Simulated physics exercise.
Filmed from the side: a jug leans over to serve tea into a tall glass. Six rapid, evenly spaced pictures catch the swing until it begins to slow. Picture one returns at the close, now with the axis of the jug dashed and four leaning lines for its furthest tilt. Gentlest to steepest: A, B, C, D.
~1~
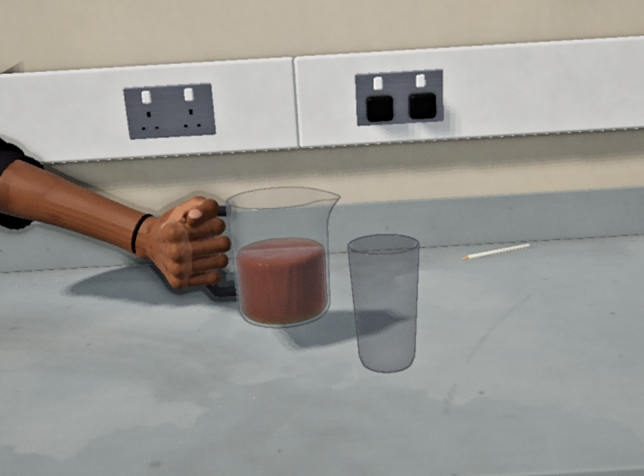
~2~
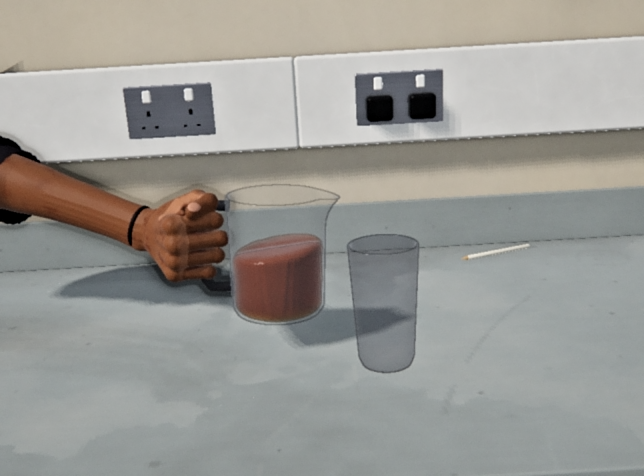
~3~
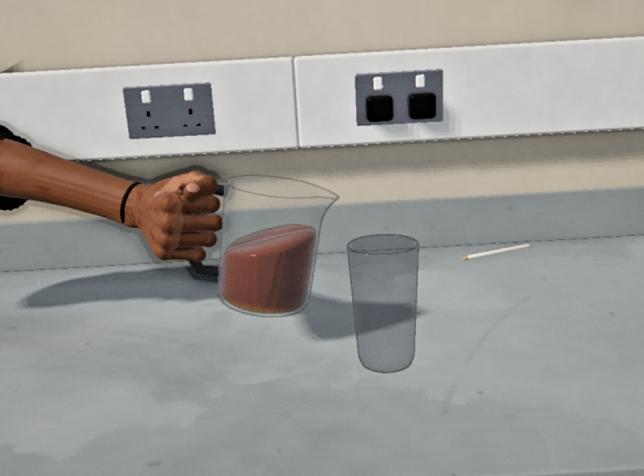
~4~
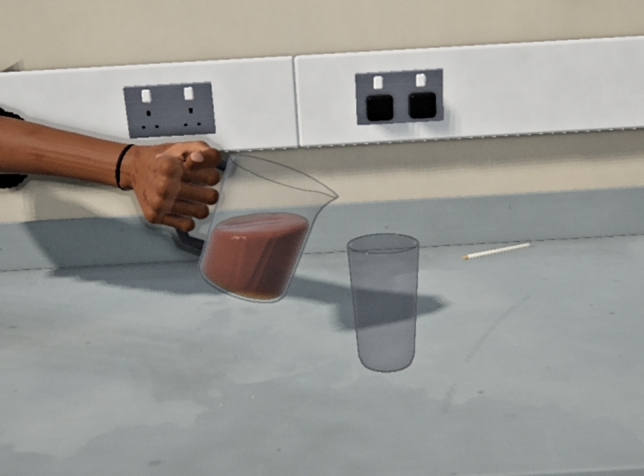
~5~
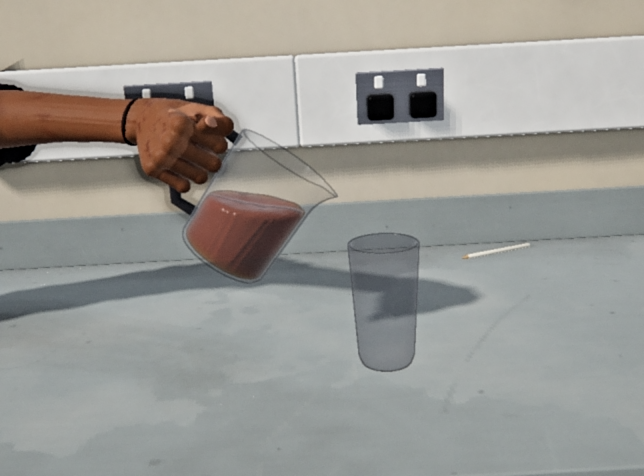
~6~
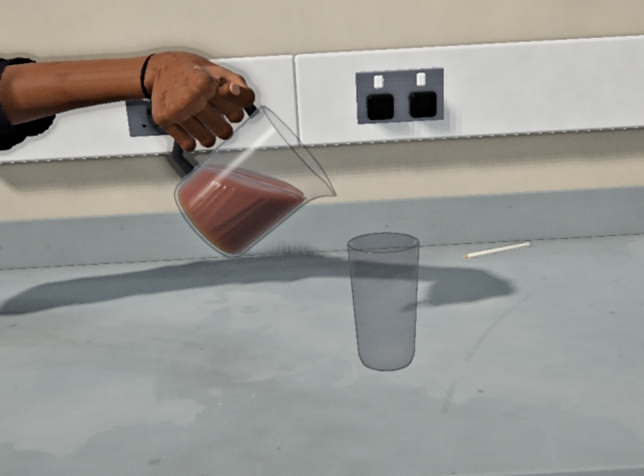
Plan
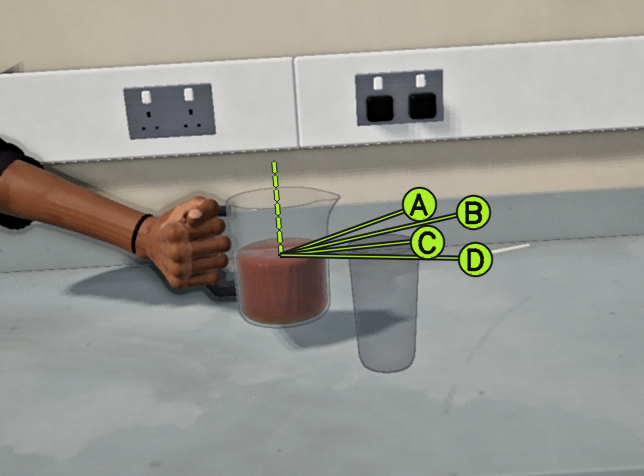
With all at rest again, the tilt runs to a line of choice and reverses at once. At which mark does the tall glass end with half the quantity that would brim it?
Mark A does it best.
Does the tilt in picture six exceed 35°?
Yes, it does.
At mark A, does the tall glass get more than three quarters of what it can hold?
No.
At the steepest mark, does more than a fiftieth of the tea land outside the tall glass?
Yes, it does.
On the marked copy, A at (403, 211); B at (456, 215); C at (410, 241); D at (458, 258).
With A, the tall glass ends with about 50 % of what it can hold; 3 % of the tea is spilt.
With B, the tall glass ends with about 61 % of what it can hold; 9 % of the tea is spilt.
With C, the tall glass ends with about 68 % of what it can hold; 17 % of the tea is spilt.
With D, the tall glass ends with about 66 % of what it can hold; 30 % of the tea is spilt.
